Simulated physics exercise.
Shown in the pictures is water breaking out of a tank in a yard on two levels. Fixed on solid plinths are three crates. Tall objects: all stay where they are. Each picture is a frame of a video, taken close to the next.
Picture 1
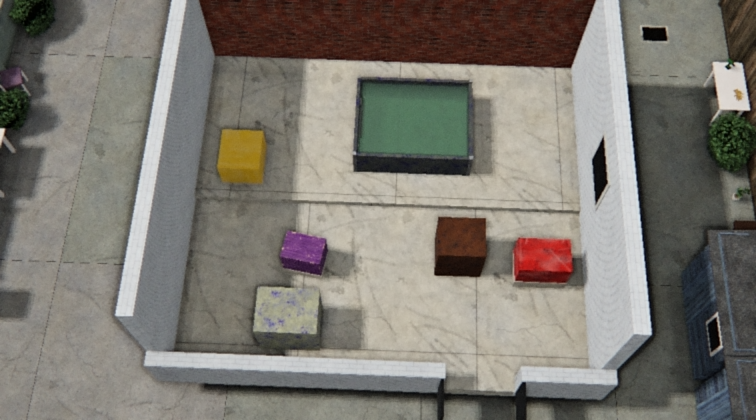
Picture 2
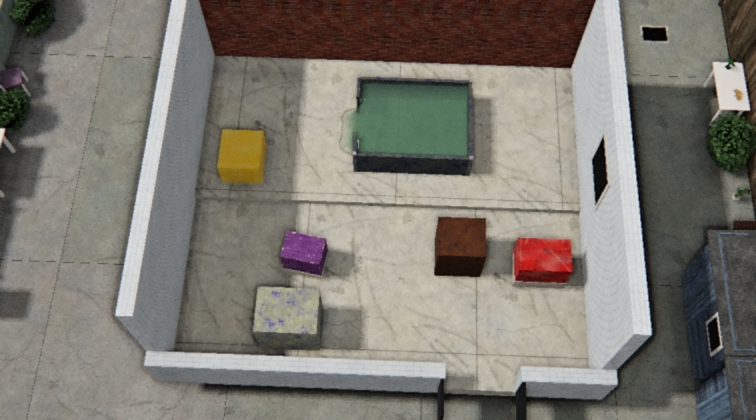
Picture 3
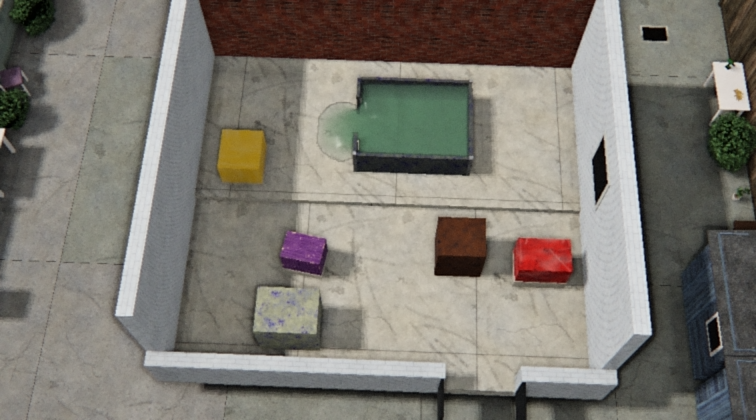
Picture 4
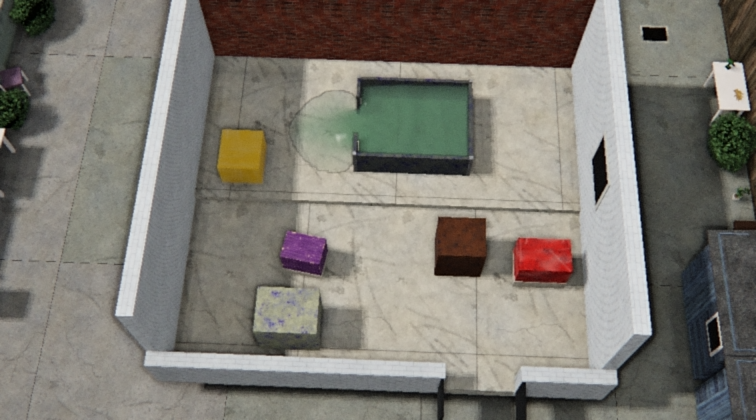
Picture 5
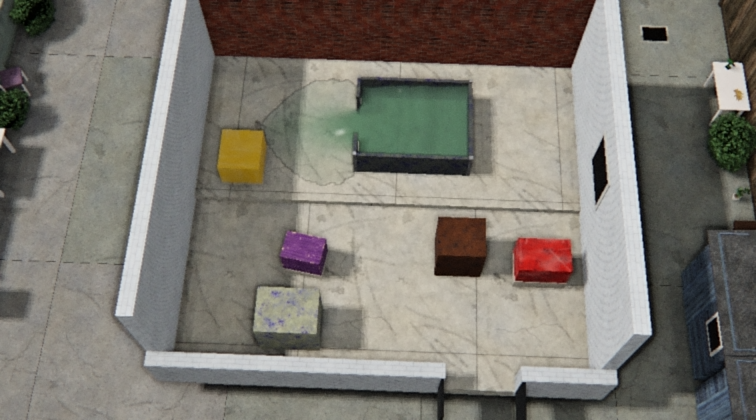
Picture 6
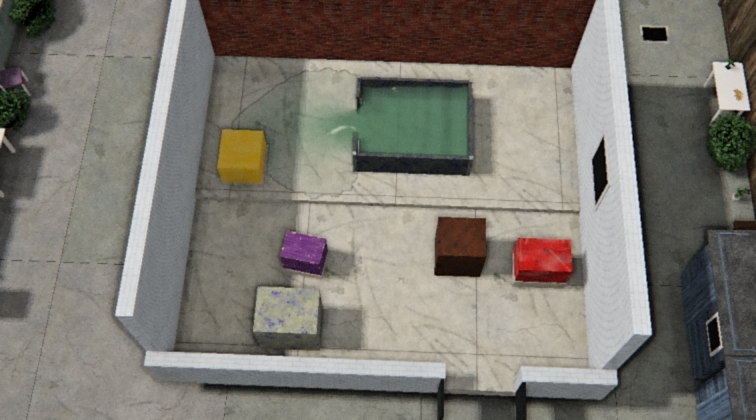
In a walled yard, green water pours from the tank's left side and spreads leftward.
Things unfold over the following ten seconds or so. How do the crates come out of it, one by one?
My prediction: The red crate will be spared; the purple crate will be spared; the yellow crate will be hit by the water.
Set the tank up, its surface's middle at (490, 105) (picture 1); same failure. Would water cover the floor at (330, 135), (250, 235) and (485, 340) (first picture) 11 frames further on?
Results in order - swamped, swamped, left untouched.
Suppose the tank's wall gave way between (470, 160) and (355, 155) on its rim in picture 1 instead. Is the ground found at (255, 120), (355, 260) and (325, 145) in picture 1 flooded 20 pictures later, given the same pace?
Taken in turn, that's not reached, reached, and finally not reached.
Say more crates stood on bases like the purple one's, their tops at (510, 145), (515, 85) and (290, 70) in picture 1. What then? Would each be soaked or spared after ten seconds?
Outcome, in listed order: Is missed, is missed, is inundated.
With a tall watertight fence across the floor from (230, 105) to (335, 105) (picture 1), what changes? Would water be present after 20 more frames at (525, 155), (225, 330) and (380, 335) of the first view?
One by one: Spared, soaked, spared.
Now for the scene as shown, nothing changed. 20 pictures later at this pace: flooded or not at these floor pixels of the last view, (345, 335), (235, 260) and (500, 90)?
First spared, second inundated, third spared.
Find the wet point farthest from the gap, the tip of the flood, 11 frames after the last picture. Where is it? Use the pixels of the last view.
The farthest point of the front sits at (224, 303).
A moment on, water covers 20 % of the floor; the red crate not reached, the purple crate not reached, the yellow crate water round its plinth.
Next, water covers 25 % of the floor; the red crate not reached, the purple crate water round its plinth, the yellow crate water round its plinth.
Then, water covers 35 % of the floor; the red crate not reached, the purple crate water round its plinth, the yellow crate water round its plinth.
Later, water covers 50 % of the floor; the red crate not reached, the purple crate water round its plinth, the yellow crate water round its plinth.
In the end, water covers 80 % of the floor; the red crate stayed above the water, the purple crate stayed above the water, the yellow crate was topped.
